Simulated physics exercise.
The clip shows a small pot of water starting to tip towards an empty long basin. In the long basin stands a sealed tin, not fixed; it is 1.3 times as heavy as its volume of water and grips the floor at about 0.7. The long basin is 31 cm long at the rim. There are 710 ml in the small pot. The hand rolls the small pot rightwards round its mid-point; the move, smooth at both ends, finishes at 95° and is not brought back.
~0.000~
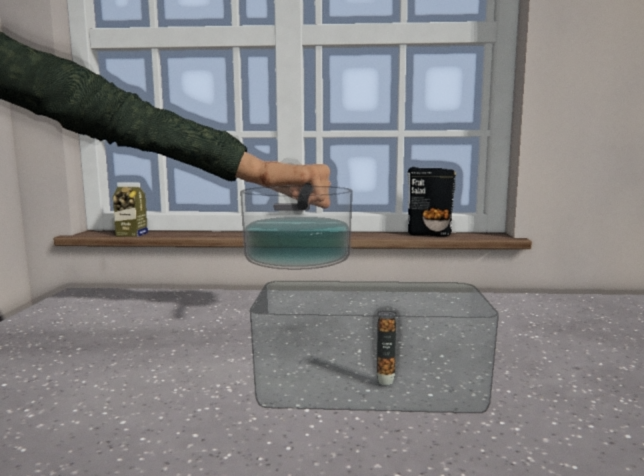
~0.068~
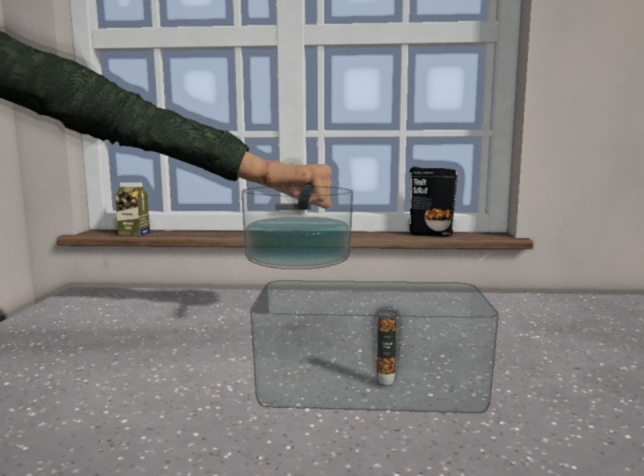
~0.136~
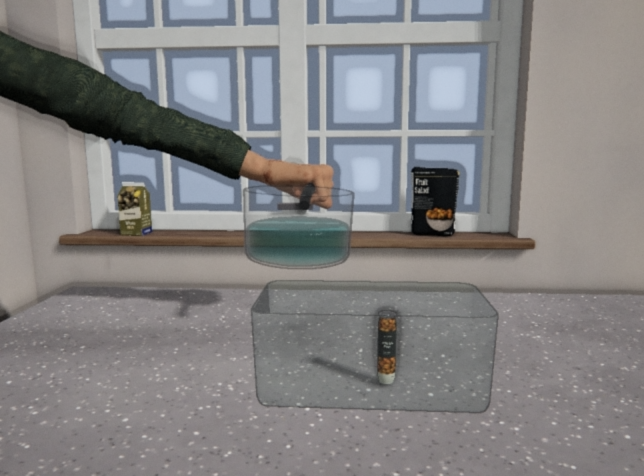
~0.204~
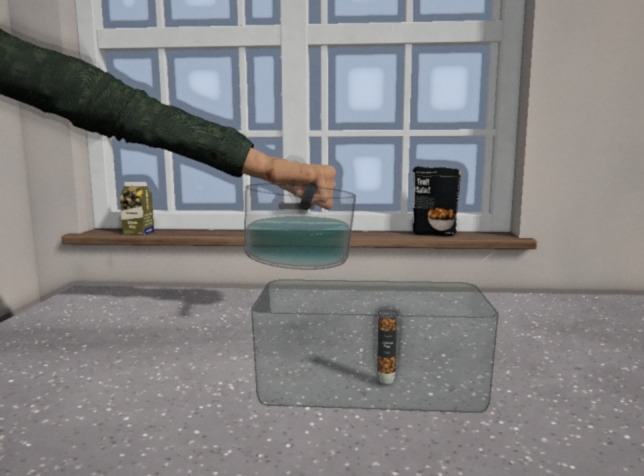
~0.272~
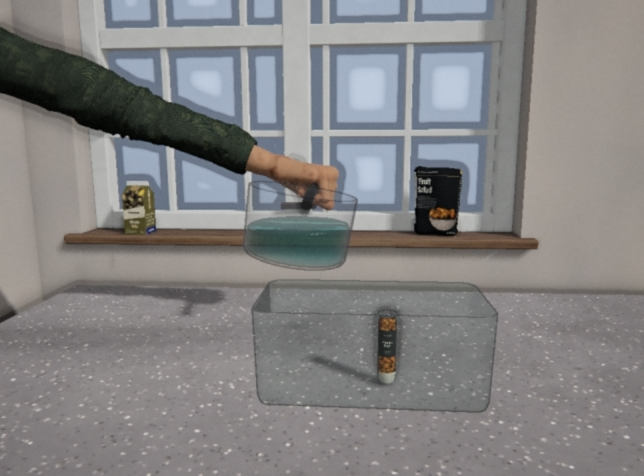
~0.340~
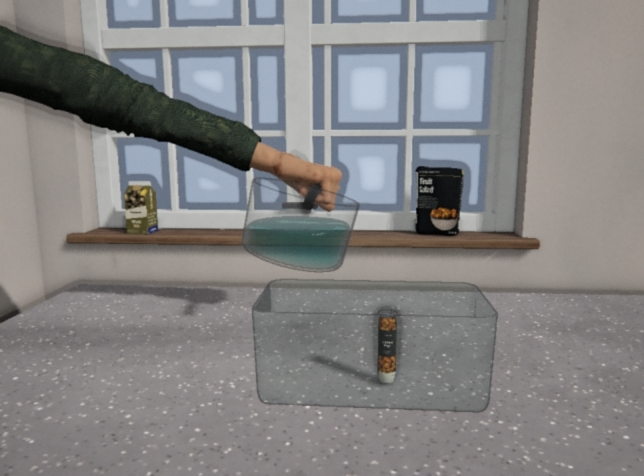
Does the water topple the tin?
It falls.
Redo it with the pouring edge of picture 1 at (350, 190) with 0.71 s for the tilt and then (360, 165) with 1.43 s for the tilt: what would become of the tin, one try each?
First it falls; then it stays up.
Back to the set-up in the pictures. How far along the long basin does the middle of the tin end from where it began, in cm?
Some 6.5 cm.
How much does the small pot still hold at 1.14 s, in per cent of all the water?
About 32 per cent.
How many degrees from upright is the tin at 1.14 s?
It is at some 0°.
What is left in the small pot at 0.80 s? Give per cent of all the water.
About 86 per cent.
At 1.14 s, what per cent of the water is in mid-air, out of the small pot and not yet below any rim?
About 12 per cent.
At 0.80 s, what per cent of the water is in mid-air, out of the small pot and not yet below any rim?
Near 12 in a hundred.
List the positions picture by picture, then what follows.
It leans 0°; its right rim is at (351, 192); the water meets the walls at (247, 224) and (349, 225); the long basin's rim runs from (259, 297) to (485, 300); the tin's top is at (387, 318), in the first picture.
It leans 1°; its right rim is at (352, 193); the water meets the walls at (248, 224) and (349, 224), in the second picture.
It leans 2°; its right rim is at (353, 194); the water meets the walls at (249, 223) and (350, 225), in the third picture.
It leans 5°; its right rim is at (355, 197); the water meets the walls at (249, 223) and (350, 224), in the fourth picture.
It leans 9°; its right rim is at (357, 201); the water meets the walls at (249, 223) and (350, 224), in the fifth picture.
It leans 14°; its right rim is at (358, 206); the water meets the walls at (249, 223) and (350, 225), in the sixth picture.
By 0.80 s the tilt is 60° and 87 per cent is still to pour; the tin stands where it began.
By 1.14 s the tilt is 88° and 33 per cent is still to pour; the tin stands where it began.
By 1.49 s the tilt is 95° and 7 per cent is still to pour; the tin leans 20°.
By 1.87 s the tilt is 95° and 1 per cent is still to pour; the tin lies on its side.
At rest the tin lies on its side.
